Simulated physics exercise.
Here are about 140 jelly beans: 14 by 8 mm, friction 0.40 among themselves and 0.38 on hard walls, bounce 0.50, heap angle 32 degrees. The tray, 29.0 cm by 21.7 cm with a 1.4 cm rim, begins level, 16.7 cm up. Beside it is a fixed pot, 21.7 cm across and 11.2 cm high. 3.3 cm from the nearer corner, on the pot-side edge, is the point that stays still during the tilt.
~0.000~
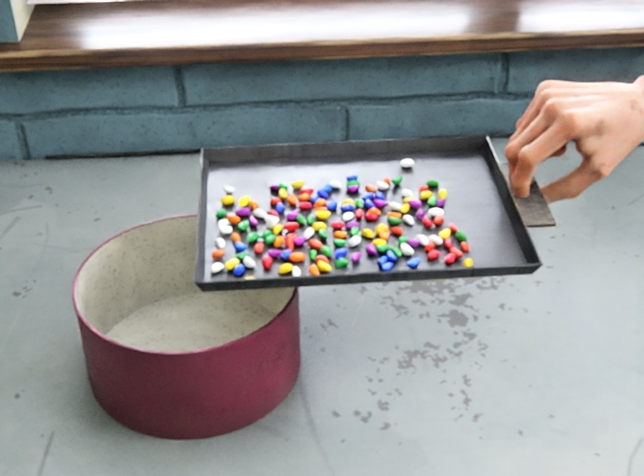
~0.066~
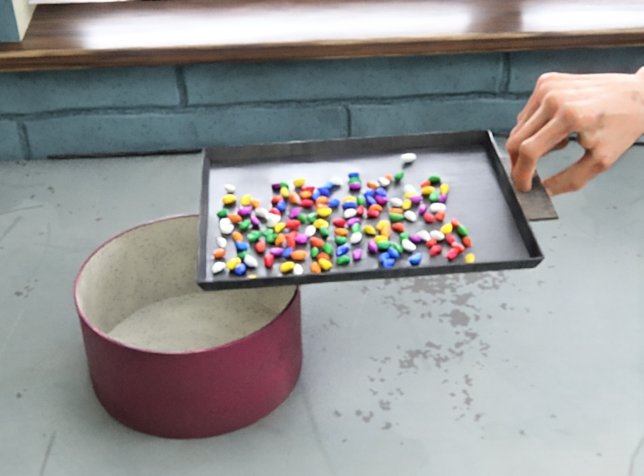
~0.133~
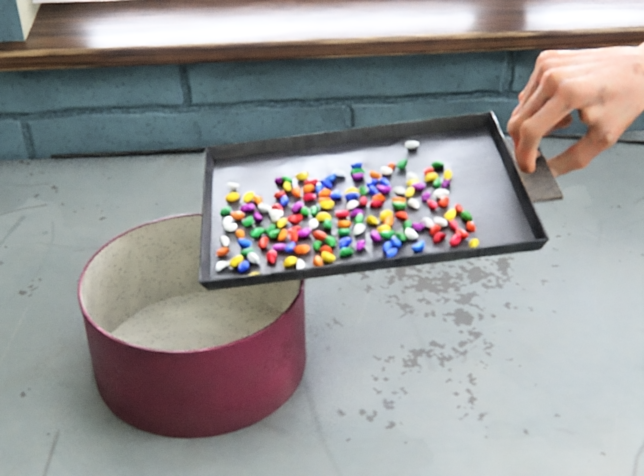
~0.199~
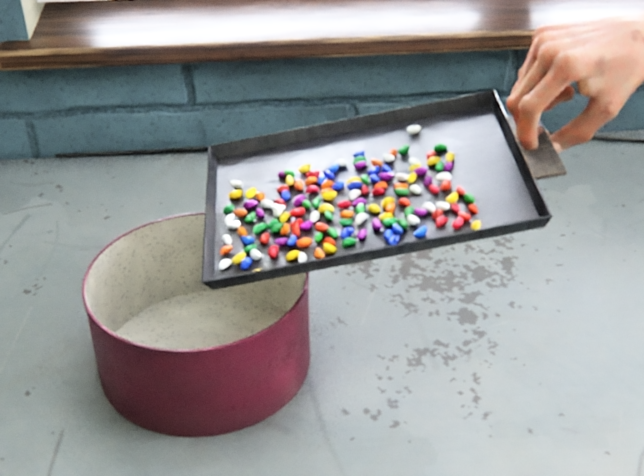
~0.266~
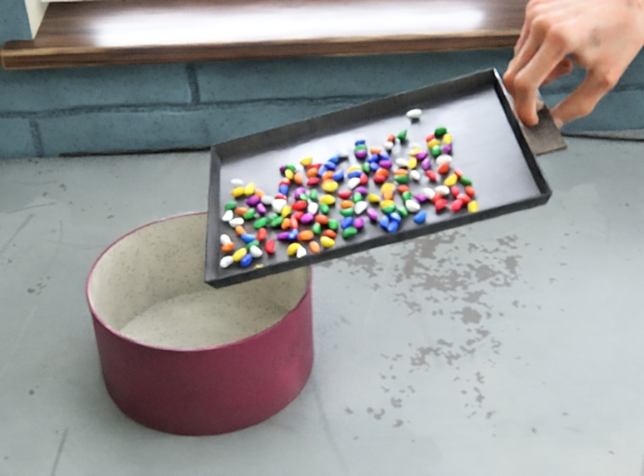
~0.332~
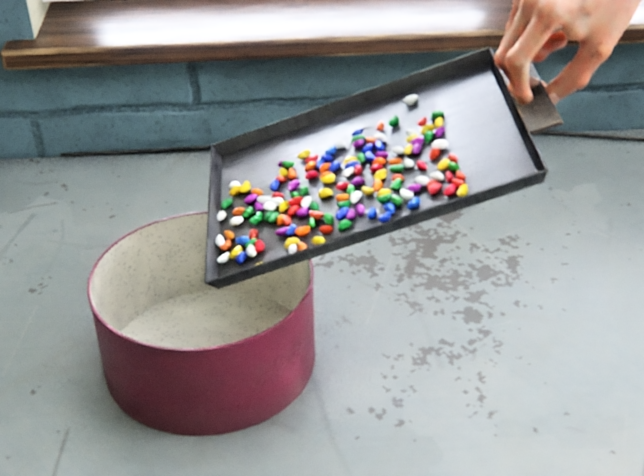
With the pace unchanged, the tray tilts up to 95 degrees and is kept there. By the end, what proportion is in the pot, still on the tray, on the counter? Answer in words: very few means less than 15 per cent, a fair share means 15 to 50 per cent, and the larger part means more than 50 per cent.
Pot: The larger part. Left on the tray: Very few. Counter: Very few.
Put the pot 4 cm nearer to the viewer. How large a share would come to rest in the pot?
In that setup it would come to near 85 per cent.
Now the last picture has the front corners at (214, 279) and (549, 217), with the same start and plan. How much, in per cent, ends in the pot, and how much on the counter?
Pot 70, counter 30.
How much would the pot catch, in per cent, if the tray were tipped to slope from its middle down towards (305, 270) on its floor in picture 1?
That comes to around 35 per cent.
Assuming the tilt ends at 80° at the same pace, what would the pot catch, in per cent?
Then about 90 per cent.
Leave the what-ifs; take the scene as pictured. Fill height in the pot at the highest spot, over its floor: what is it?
Some 1.5 cm up.
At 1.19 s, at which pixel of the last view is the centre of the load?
(196, 270), roughly.
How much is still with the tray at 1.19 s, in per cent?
It's roughly 40 percent.
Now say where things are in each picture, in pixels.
Tray tilt 0 degrees, front corners at (202, 278) and (534, 260); middle of the pieces at (338, 226); pot at (187, 277), in the first picture.
Tray tilt 1 degrees, front corners at (203, 278) and (536, 254); middle of the pieces at (339, 223), in the second picture.
Tray tilt 5 degrees, front corners at (206, 277) and (541, 236), lowest corner left front; middle of the pieces at (342, 215), in the third picture.
Tray tilt 10 degrees, front corners at (209, 276) and (543, 213), lowest corner left front; middle of the pieces at (344, 205), in the fourth picture.
Tray tilt 14 degrees, front corners at (211, 276) and (543, 190), lowest corner left front; middle of the pieces at (345, 195), in the fifth picture.
Tray tilt 19 degrees, front corners at (211, 276) and (539, 168), lowest corner left front; middle of the pieces at (343, 186); pot at (201, 274). Its pace works out near 70 degrees a second, in the sixth picture.
Then, at 0.85 s, tilt 55 degrees; the tray holds 85 %, the pot 5 %.
After 1.19 s, tilt 79 degrees; the tray holds 40 %, the pot 45 %.
Then, at 1.63 s, tilt 95 degrees; the tray holds 0 %, the pot 95 %.
In the end, at 2.6 s, pot 95 %, tray 0 %, counter 5 %.
